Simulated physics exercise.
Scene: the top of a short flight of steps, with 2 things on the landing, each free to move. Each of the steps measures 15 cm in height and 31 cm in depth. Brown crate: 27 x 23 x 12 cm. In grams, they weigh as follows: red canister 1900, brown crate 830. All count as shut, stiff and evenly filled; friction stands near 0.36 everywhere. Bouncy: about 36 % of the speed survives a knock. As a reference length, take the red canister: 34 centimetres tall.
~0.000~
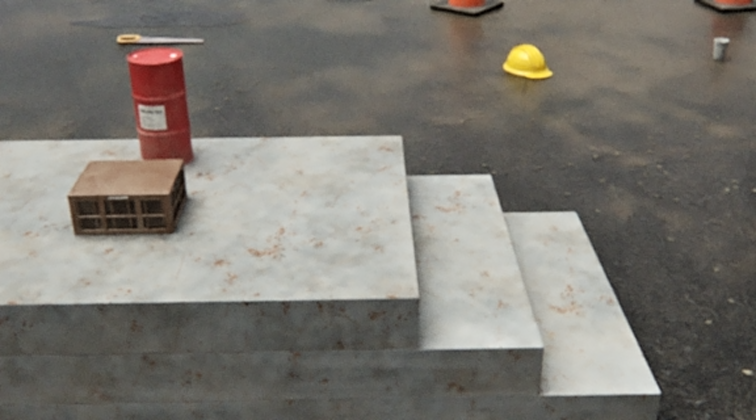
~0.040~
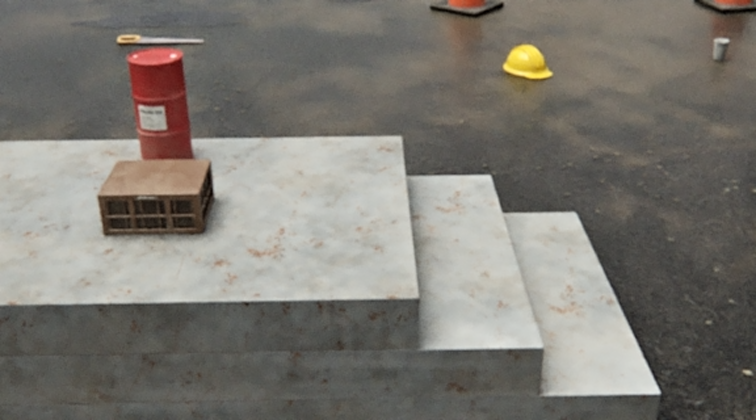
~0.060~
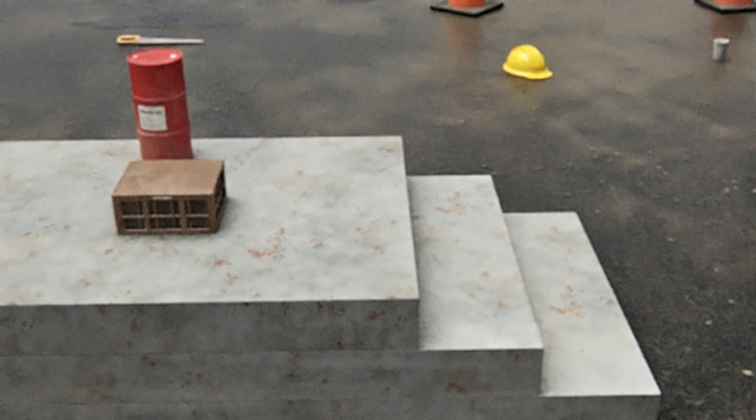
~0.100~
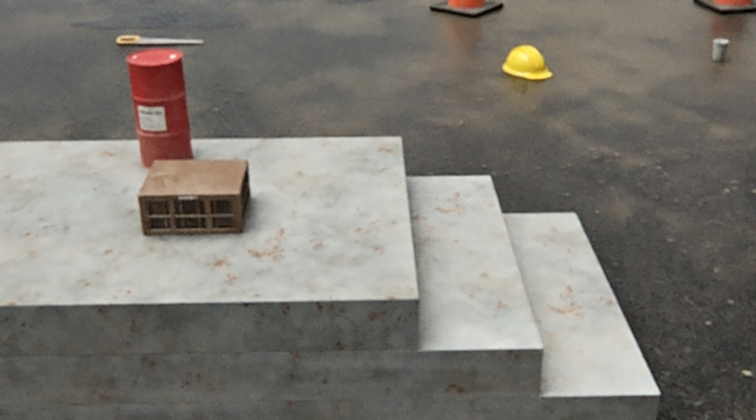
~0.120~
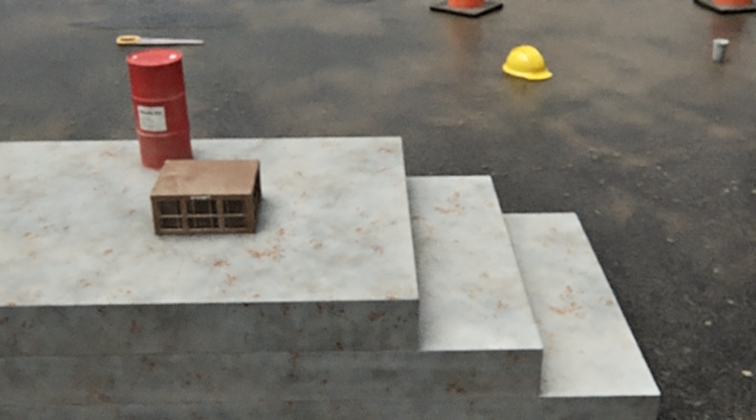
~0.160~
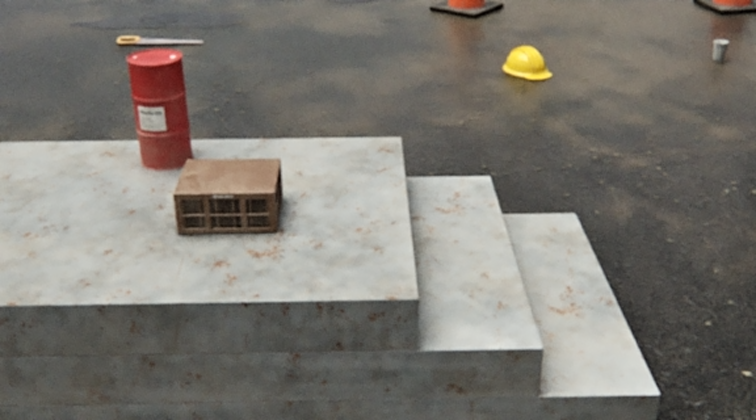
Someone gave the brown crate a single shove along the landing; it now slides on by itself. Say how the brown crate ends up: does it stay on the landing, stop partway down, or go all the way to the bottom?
It stays on the landing.
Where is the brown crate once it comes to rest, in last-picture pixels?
It finishes at roughly (342, 194).
After 0.26 s, 37 cm to the first step; brown crate near (278, 195).
After 0.36 s, 27 cm to the first step; brown crate near (312, 195).
After 0.46 s, 22 cm to the first step; brown crate near (333, 194).
After 2.06 s, 19 cm to the first step; brown crate near (341, 194).
At rest (3.5 s), 19 cm to the first step; red canister in place, give or take 12 cm. Seen from the same camera at the end, brown crate near (341, 194).
